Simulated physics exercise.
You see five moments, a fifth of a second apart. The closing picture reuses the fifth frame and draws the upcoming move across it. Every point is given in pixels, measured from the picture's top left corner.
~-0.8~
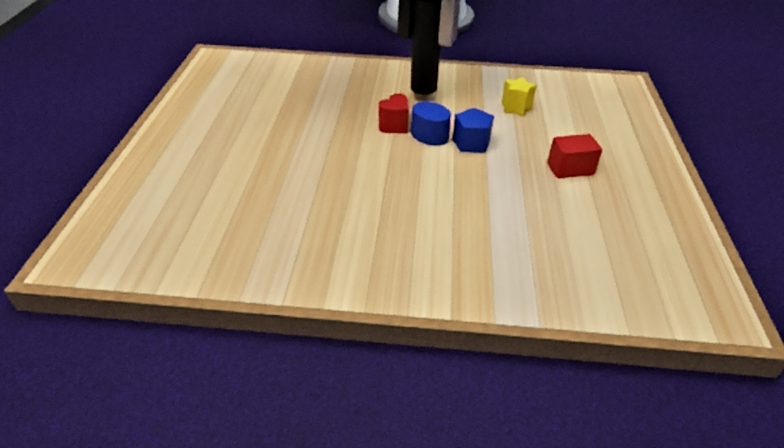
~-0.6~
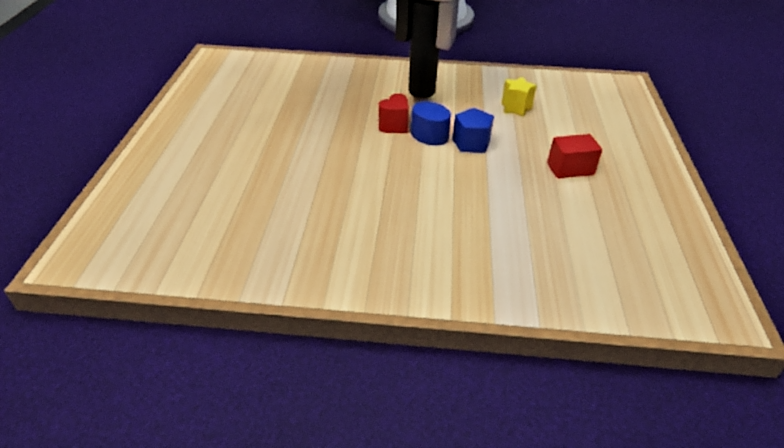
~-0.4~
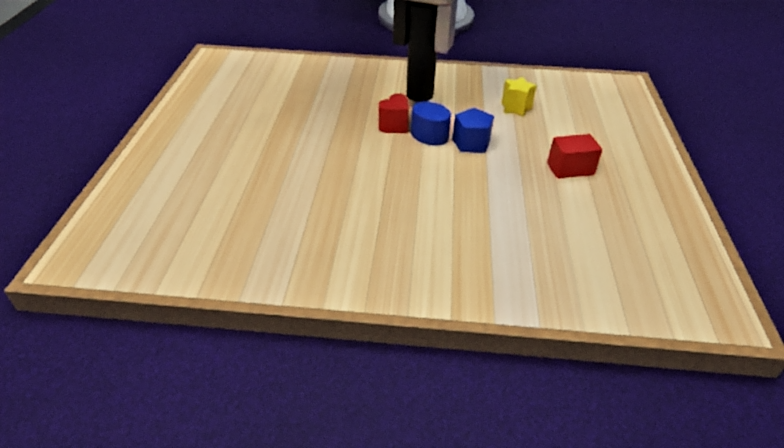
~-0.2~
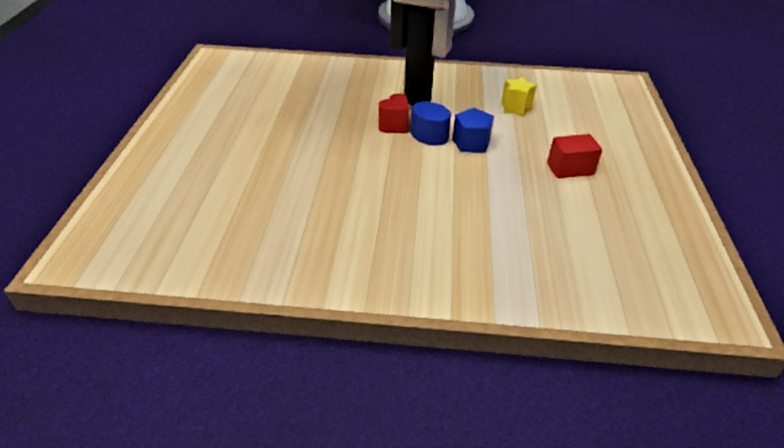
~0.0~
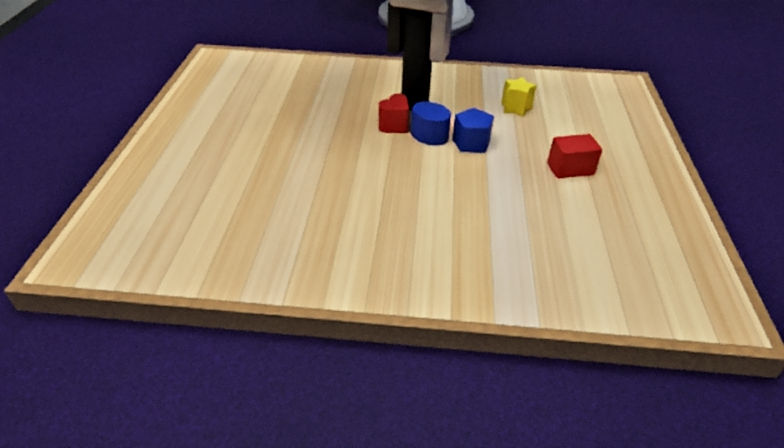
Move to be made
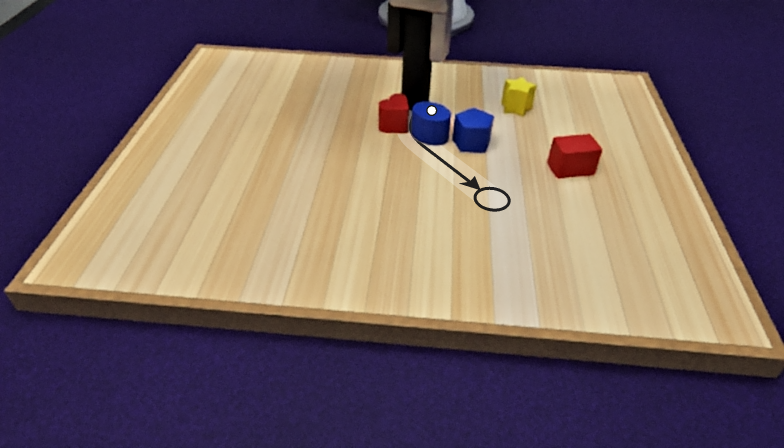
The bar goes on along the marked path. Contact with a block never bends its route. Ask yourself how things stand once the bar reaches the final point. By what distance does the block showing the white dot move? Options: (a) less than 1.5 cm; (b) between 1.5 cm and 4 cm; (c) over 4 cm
My answer is option c.
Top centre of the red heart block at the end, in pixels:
It is going to be at (383, 115).
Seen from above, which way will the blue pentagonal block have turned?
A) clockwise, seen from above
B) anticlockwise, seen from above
B (anticlockwise, seen from above)
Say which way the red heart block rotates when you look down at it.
From above, clockwise.
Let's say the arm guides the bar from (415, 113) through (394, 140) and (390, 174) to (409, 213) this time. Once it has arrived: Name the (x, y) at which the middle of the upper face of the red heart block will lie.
Pixel (355, 131).
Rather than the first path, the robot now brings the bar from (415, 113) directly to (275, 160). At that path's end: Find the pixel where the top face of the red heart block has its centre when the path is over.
My estimate: (366, 123).
Path on the board, from (415, 113) by way of (418, 141) and (452, 168) to (492, 199); the dot is on the blue oval block.
What follows on the original path. One third of the way, bar (419, 132); red heart block (383, 115), turned 55° clockwise; blue oval block (450, 127), turned 50° anticlockwise; blue pentagonal block (485, 119), turned 20° anticlockwise.
Two thirds of the way, bar (454, 159); red heart block (383, 115), turned 55° clockwise; blue oval block (489, 141); blue pentagonal block (494, 119), turned 45° anticlockwise.
At the end, bar (494, 189); red heart block (383, 115), turned 55° clockwise; blue oval block (498, 144), turned 160° anticlockwise; blue pentagonal block (494, 119), turned 45° anticlockwise.
